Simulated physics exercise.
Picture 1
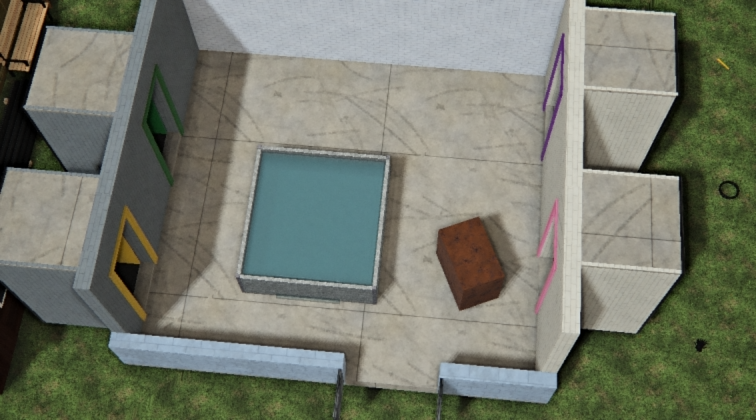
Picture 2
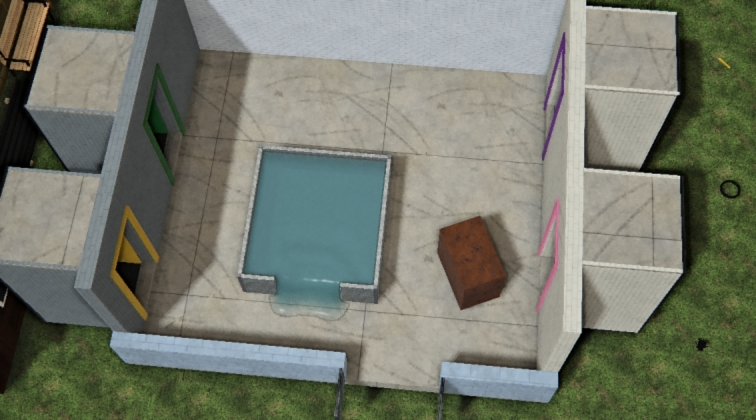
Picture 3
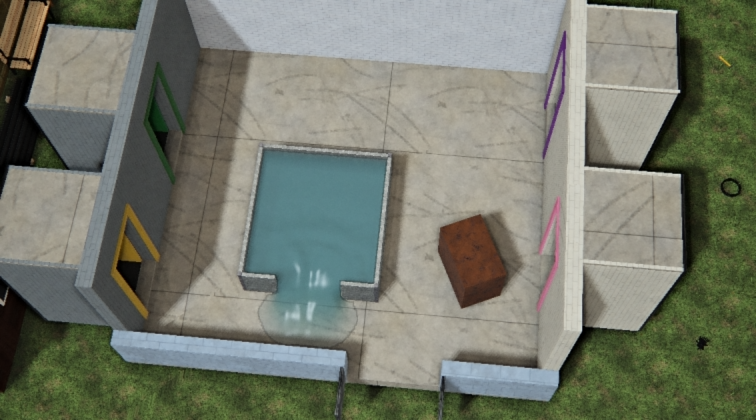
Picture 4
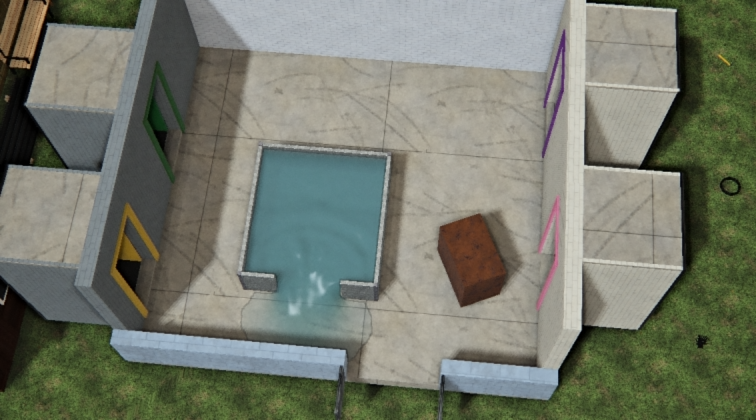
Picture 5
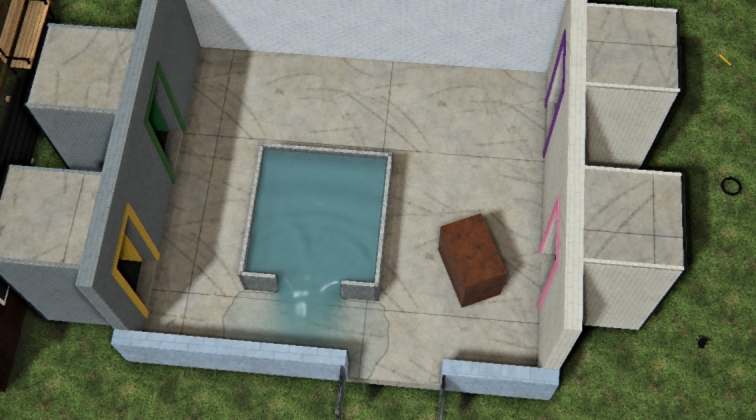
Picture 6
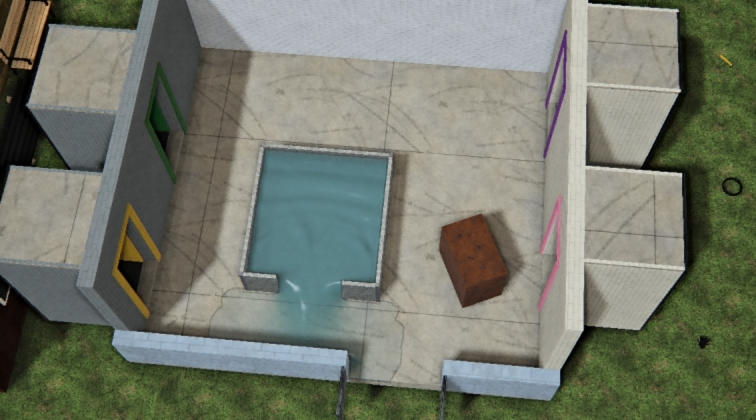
At first, a square tank of still blue-green water sits in a walled court beside a rusty brown block. Then a gap opens in the tank's front wall and water pours through, spreading in a thin, clear sheet across the stone floor toward the low front wall, while ripples cross the tank.
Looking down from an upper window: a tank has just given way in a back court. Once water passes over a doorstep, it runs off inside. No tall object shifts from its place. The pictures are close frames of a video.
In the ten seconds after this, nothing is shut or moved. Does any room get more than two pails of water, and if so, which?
Door by door: The pink door does; the green door does not; the yellow door does; the purple door does not.
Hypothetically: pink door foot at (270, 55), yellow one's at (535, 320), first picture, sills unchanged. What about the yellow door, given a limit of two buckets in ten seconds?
I'd say the yellow one tops it.
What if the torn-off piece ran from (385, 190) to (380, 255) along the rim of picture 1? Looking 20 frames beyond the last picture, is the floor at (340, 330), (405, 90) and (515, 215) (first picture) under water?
Spot one ends up untouched by the spill, spot two deluged, spot three deluged.
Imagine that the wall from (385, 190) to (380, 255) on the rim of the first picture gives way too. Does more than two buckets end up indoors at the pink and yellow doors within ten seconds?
The pink door tops the limit, while the yellow door stays within the limit.
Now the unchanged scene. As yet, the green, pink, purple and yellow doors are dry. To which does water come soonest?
The answer here is the yellow-painted one.
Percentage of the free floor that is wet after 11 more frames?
Roughly 30 %.
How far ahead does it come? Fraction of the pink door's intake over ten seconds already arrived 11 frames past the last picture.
It should be near 0 percent of the ten-second total.
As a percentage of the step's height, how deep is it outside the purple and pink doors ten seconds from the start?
The first sits near 40 in a hundred and the second near 160 in a hundred.
A moment on, water covers 15 % of the floor; the pink door not reached, the green door not reached, the yellow door not reached, the purple door not reached.
Next, water covers 30 % of the floor; the pink door not reached, the green door not reached, the yellow door over two buckets in, the purple door not reached.
Then, water covers 50 % of the floor; the pink door under two buckets in, the green door wet at the sill, nothing in, the yellow door far over two buckets in, the purple door not reached.
Later, water covers 85 % of the floor; the pink door over two buckets in, the green door wet at the sill, nothing in, the yellow door far over two buckets in, the purple door wet at the sill, nothing in.
In the end, water covers 100 % of the floor; the pink door over two buckets in, the green door wet at the sill, nothing in, the yellow door far over two buckets in, the purple door wet at the sill, nothing in.
